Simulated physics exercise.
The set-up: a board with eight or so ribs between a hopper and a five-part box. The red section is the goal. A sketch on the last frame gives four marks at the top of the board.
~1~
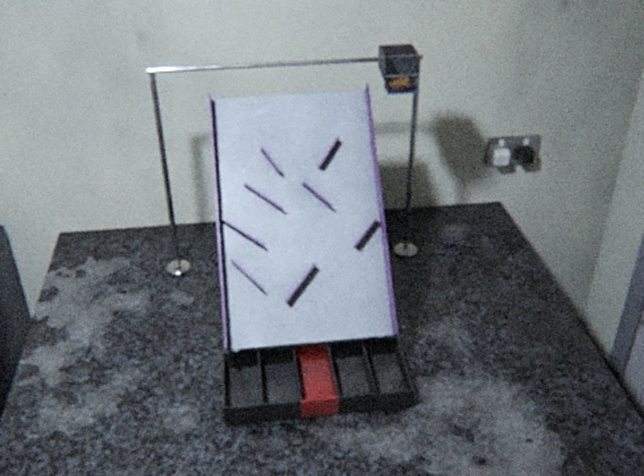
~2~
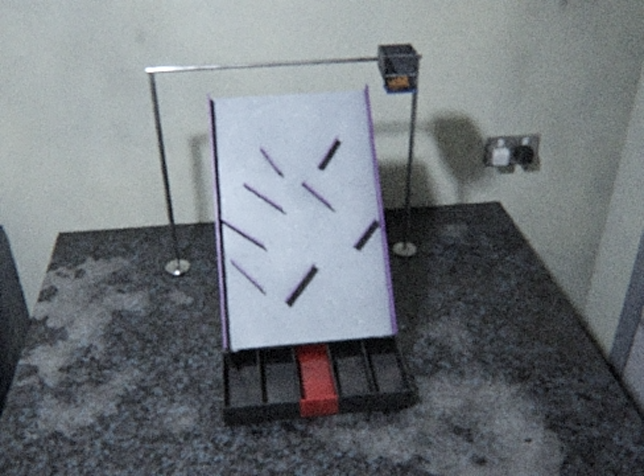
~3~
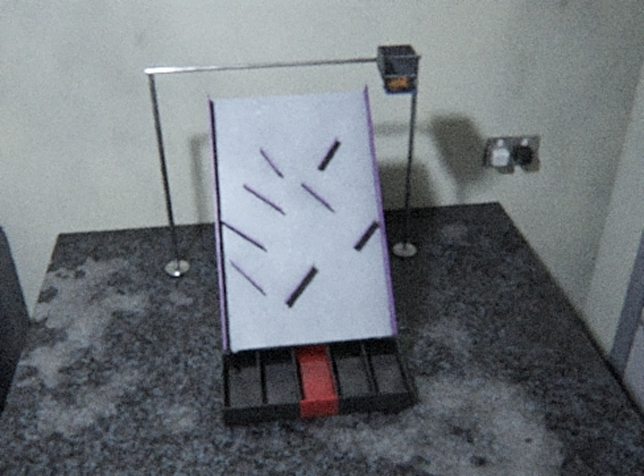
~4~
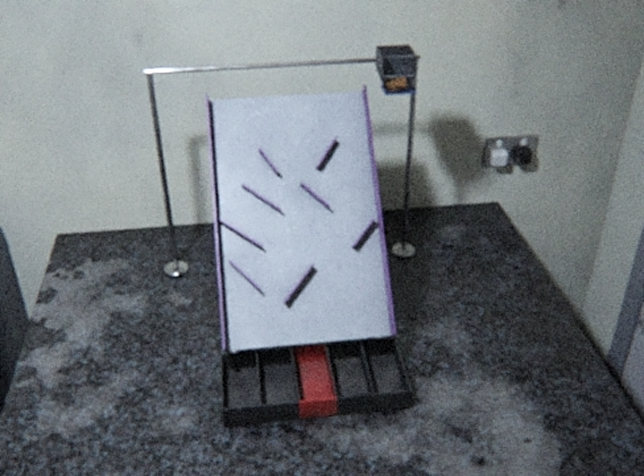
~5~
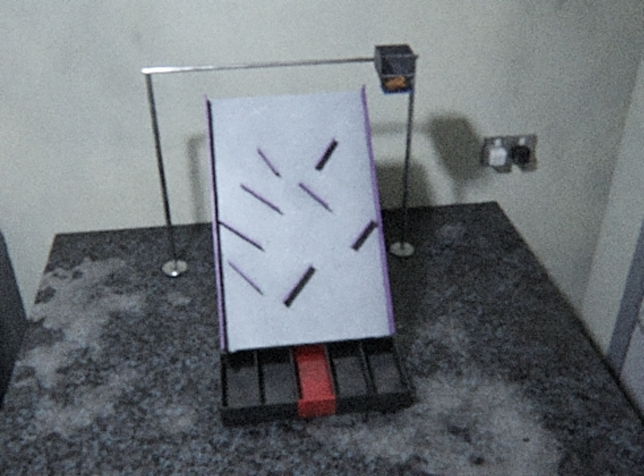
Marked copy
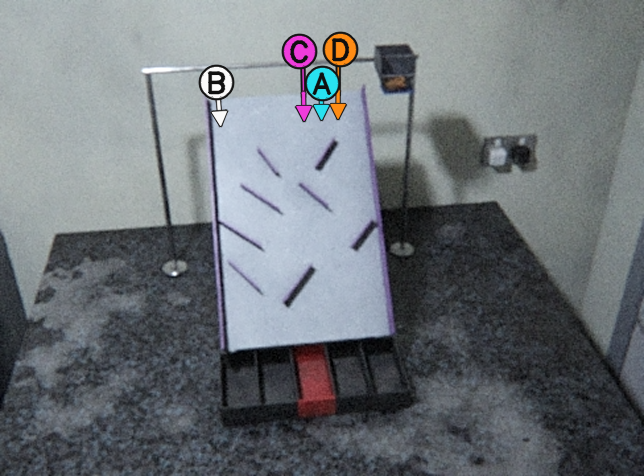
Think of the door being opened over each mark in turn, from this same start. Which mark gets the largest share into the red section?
D works best here.
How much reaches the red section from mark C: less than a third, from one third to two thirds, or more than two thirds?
Less than a third.
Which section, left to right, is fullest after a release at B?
The second.
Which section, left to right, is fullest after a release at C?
The fourth.
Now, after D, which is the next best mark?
Mark A.
On the marked copy, mark A meets the board at (321, 114); mark B meets the board at (220, 120); mark C meets the board at (303, 115); mark D meets the board at (338, 113).
If A is chosen, about a quarter in the red section, about two thirds in other sections, a small part outside the box.
If B is chosen, none in the red section, nearly all in other sections, a stray few held on the board.
If C is chosen, a small part in the red section, most in other sections, a stray few outside the box.
If D is chosen, about half in the red section, about a third in other sections, a small part outside the box.
